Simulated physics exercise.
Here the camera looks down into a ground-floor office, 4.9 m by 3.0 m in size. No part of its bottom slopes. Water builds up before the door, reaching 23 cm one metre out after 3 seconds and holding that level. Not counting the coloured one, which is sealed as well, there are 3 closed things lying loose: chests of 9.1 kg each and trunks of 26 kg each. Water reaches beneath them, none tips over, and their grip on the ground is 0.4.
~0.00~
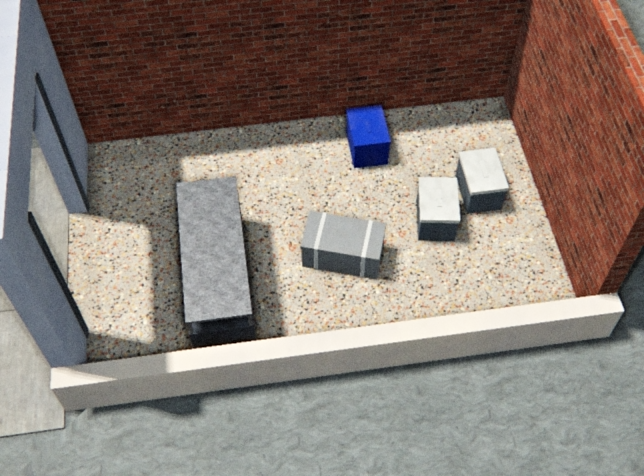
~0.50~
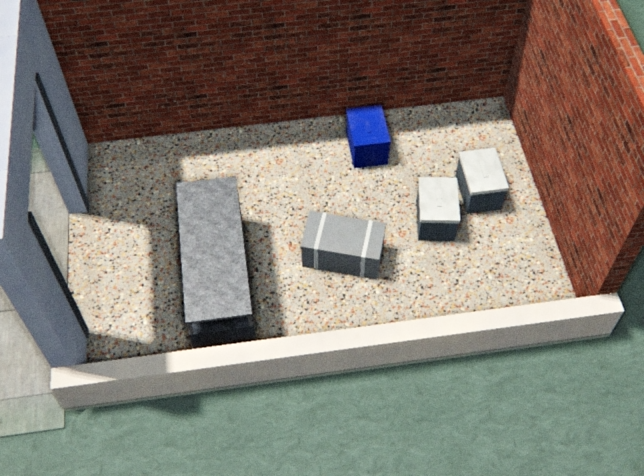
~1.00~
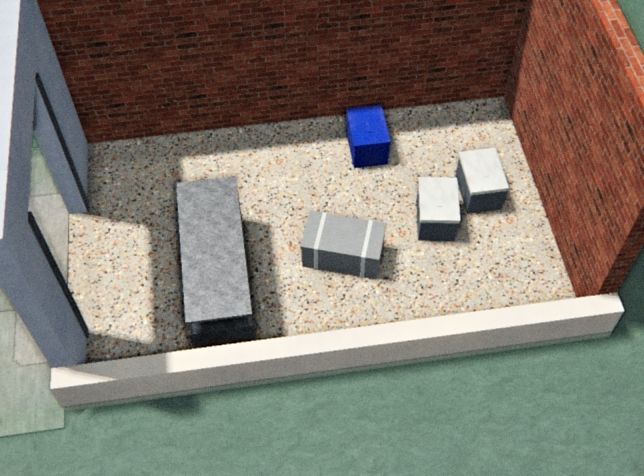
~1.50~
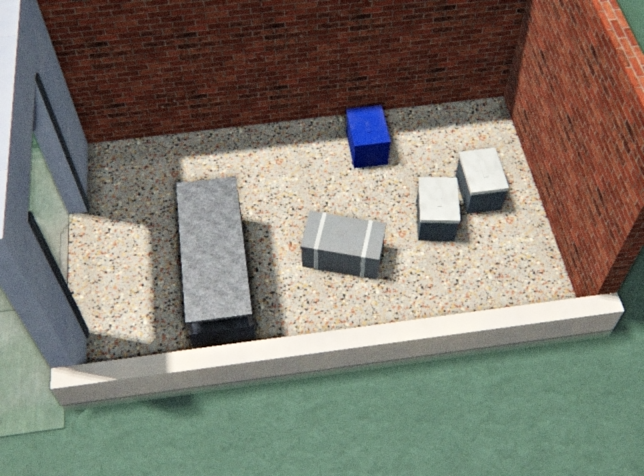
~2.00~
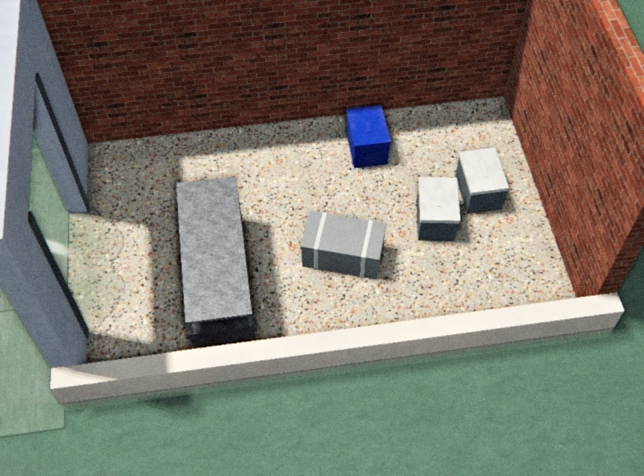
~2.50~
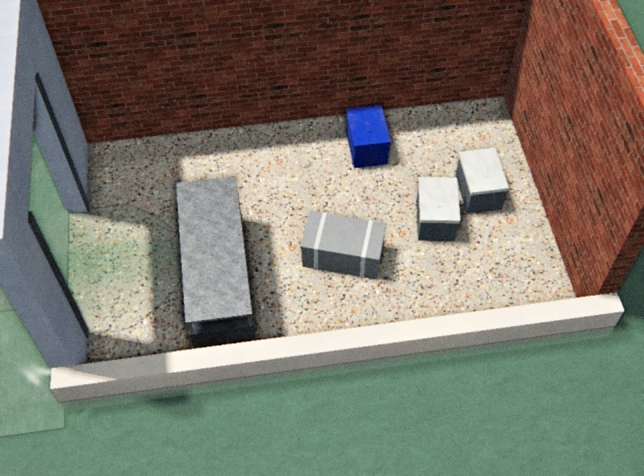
Ground-floor office seen from above, green water deepening outside, then spreading in through the left doorway while the blue chest stays still.
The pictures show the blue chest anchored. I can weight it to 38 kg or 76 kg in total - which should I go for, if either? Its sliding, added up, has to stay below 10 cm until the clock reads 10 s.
Make it 76 kg.
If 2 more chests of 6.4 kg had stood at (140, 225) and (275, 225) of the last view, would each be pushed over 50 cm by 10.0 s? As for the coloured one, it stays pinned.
Those two come out over the line and inside the line, in that order.
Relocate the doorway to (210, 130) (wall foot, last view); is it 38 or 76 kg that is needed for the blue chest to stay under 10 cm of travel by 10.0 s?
Result: The lesser mass is plenty.
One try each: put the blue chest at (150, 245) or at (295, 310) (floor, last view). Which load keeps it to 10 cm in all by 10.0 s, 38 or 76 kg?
In that order: It takes the larger; the smaller is enough.
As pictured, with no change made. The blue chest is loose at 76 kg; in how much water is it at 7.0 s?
Something like 7 centimetres.
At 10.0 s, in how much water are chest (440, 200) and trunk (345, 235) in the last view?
I'd put it at 6 cm and 9 cm respectively.
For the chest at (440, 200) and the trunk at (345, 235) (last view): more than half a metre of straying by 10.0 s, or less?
Respectively: Threshold not reached and threshold exceeded.
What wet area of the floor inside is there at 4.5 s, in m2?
Somewhere around 6.0 m2, roughly.
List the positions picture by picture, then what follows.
In the first frame, the blue chest at (368, 125) rests on the ground; water covers 0.0 m2; 0 of 4 have shifted.
In the second frame, the blue chest at (368, 125), on the bottom; water covers 0.0 m2; 0 of 4 have shifted.
In the third frame, the blue chest at (368, 125), on the bottom; water covers 0.0 m2; 0 of 4 have shifted.
In the fourth frame, the blue chest at (368, 125), on the bottom; 0.0 m2 under water; 0 of 4 have shifted.
In the fifth frame, the blue chest at (368, 125), on the bottom; 0.4 m2 under water; 0 of 4 have shifted.
In the sixth frame, the blue chest at (368, 125) rests on the ground; water covers 1.2 m2; 0 of 4 have shifted.
After 3.5 s the blue chest would be 0 cm from its start with 38 kg and 0 cm from its start with 76 kg; 0 cm of water round it then.
After 4.5 s the blue chest would be 0 cm from its start with 38 kg and 0 cm from its start with 76 kg; 0 cm of water round it then.
After 7.0 s the blue chest would be 1 cm from its start with 38 kg and 0 cm from its start with 76 kg; 7 cm of water round it then.
After 10.0 s the blue chest would be 38 cm from its start with 38 kg and 0 cm from its start with 76 kg; 10 cm of water round it then.
